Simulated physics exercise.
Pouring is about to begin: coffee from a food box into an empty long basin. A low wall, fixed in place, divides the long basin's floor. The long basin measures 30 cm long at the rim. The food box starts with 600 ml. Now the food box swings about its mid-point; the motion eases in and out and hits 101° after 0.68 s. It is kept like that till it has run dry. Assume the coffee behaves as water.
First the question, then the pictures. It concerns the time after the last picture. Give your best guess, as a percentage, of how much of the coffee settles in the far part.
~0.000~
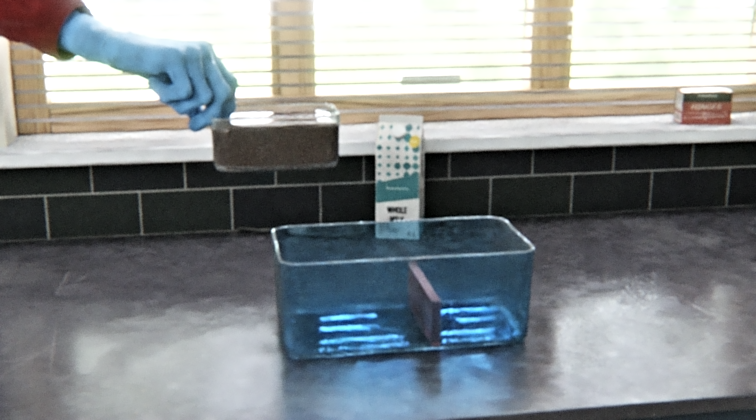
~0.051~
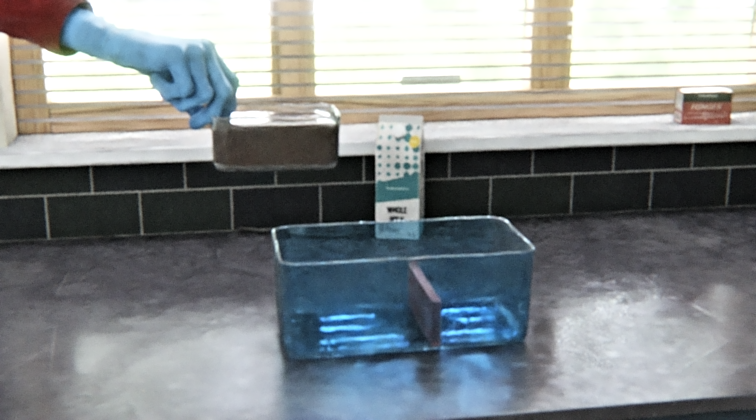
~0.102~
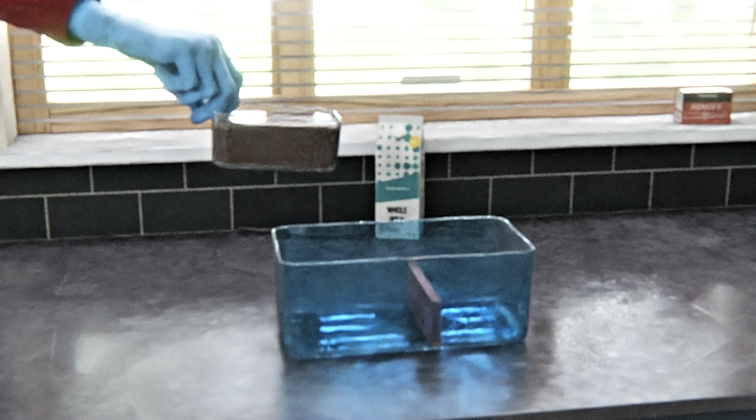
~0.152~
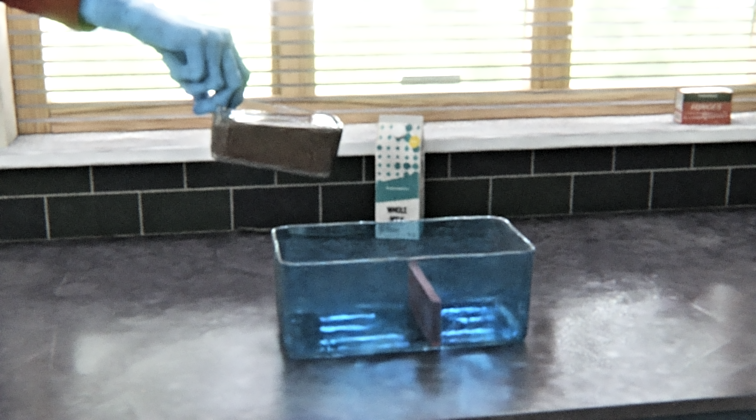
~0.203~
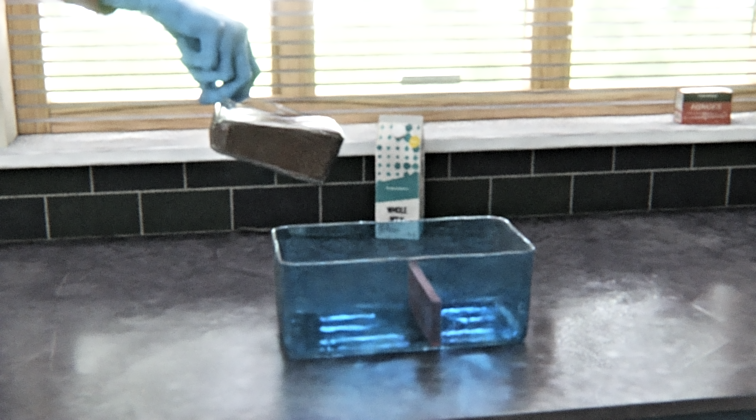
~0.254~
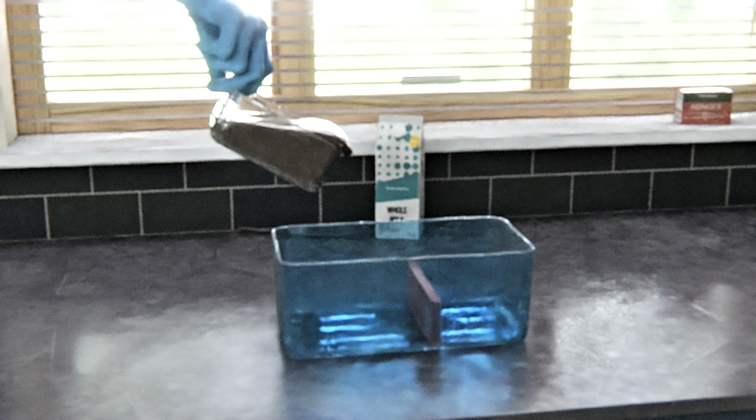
I would say 4 per cent of it settles there.
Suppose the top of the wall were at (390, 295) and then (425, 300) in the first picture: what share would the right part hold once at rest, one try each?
50 % and 15 %.
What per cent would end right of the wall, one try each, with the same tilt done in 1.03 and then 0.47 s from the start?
In order, 0 and 5 per cent.
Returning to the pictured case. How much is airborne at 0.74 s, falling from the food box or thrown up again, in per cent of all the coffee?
Near 4 per cent, I'd say.
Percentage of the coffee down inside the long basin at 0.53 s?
Near 48 in a hundred.
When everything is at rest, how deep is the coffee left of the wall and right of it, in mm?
On the left it stands about 22 mm, on the right about 2 mm.
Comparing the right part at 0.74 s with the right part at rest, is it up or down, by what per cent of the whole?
Change in share is positive, near 2 percent.
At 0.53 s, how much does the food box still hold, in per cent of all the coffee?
Roughly 14 percent.
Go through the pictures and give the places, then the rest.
In the first picture, it leans 0°; its right rim is at (335, 111); the coffee meets the walls at (213, 120) and (333, 117); the long basin's rim runs from (276, 247) to (518, 234); the wall's top is at (424, 283).
In the second picture, it leans 1°; its right rim is at (336, 112); the coffee meets the walls at (213, 120) and (333, 118).
In the third picture, it leans 6°; its right rim is at (337, 117); the coffee meets the walls at (215, 118) and (334, 119).
In the fourth picture, it leans 12°; its right rim is at (339, 124); the coffee meets the walls at (216, 116) and (336, 121).
In the fifth picture, it leans 21°; its right rim is at (340, 134); the coffee meets the walls at (216, 117) and (337, 127); 2 per cent is over the edge.
In the sixth picture, it leans 31°; its right rim is at (339, 145); the coffee meets the walls at (215, 116) and (327, 132); 8 per cent is over the edge.
After 0.53 s the tilt is 90° and 14 per cent is still to pour, 47 is left of the wall and 0 right of it.
After 0.74 s the tilt is 101° and 3 per cent is still to pour, 91 is left of the wall and 2 right of it.
After 0.95 s the tilt is 101° and 0 per cent is still to pour, 94 is left of the wall and 4 right of it.
After 1.18 s the tilt is 101° and 0 per cent is still to pour, 95 is left of the wall and 4 right of it.
In the end 95 per cent lies left of the wall, 4 right of it and 1 outside.
